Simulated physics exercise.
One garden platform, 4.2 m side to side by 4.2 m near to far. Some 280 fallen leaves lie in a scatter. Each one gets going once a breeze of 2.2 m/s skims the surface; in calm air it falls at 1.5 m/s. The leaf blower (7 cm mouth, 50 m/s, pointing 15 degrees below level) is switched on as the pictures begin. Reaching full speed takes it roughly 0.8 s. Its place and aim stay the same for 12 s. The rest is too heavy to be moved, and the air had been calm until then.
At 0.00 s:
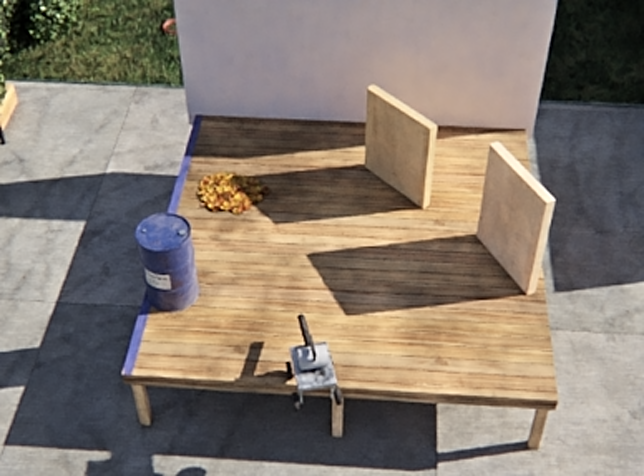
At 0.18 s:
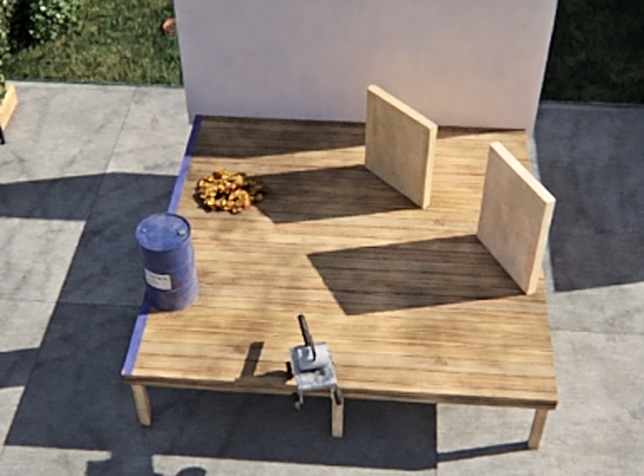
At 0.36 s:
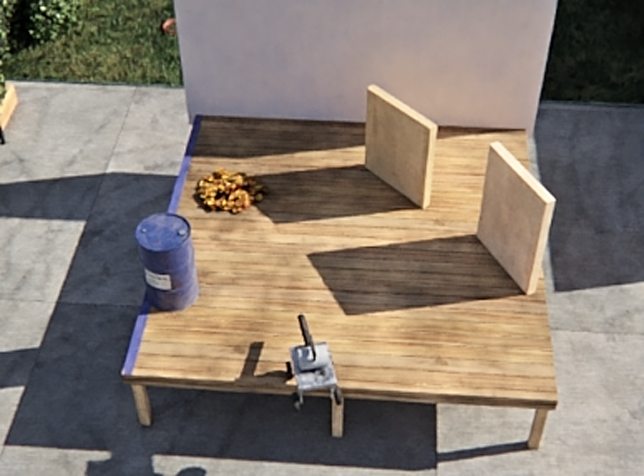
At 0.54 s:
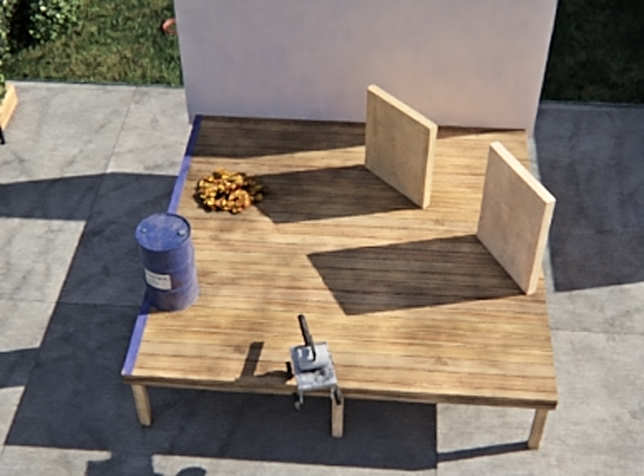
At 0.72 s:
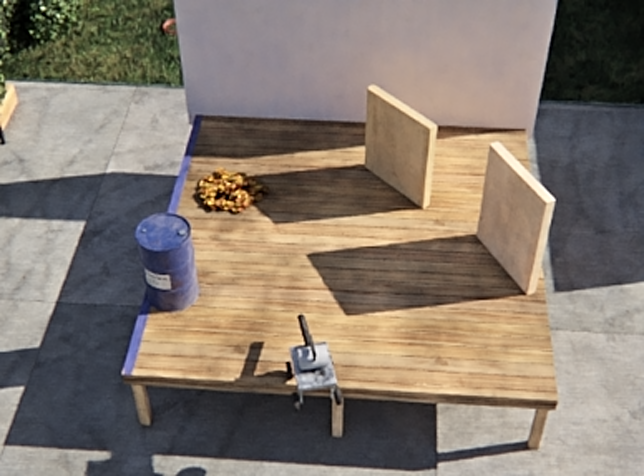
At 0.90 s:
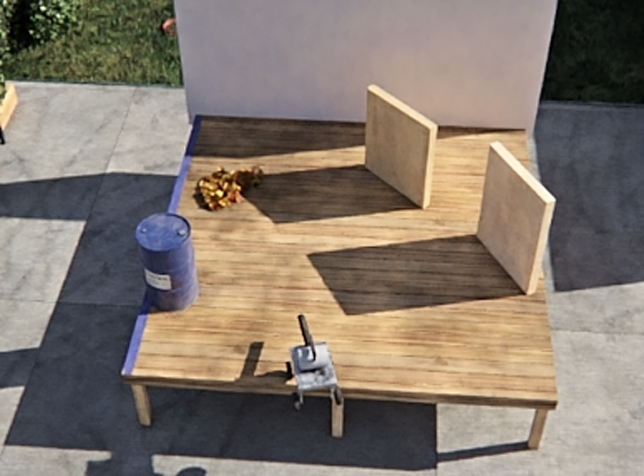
In this clip, a small grey machine sits at the front edge of a wooden platform with a blue barrel and two upright panels. The fallen leaves lie still at first, then some shift slightly toward the back.
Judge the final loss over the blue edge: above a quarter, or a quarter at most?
Above a quarter.
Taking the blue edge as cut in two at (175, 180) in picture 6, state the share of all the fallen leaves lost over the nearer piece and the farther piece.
Estimate: Nearer ~ 0 %; farther ~ 100 %.
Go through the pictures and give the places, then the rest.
In the first frame, the middle of the fallen leaves is near (232, 191), none has stirred yet and the mouth of the leaf blower is at (301, 317).
In the second frame, the middle of the fallen leaves is near (232, 188), none has stirred yet and the blue edge is centred on (164, 227).
In the third frame, the middle of the fallen leaves is near (232, 188), none has stirred yet, the top of a barrel is at (164, 231) and the top of a screen is at (401, 106).
In the fourth frame, the middle of the fallen leaves is near (232, 188) and none has stirred yet.
In the fifth frame, the middle of the fallen leaves is near (232, 188) and none has stirred yet.
In the sixth frame, the middle of the fallen leaves is near (229, 184), the farthest in sight from the leaf blower is at (258, 166) and about 35 % have left their places.
After 2.4 s, 93 % are over the blue edge; 85 % have settled or left.
After 3.8 s, 99 % are over the blue edge; 97 % have settled or left.
After 6.6 s, 100 % are over the blue edge; 100 % have settled or left.
After 12.0 s, at the end, 100 % are over the blue edge.
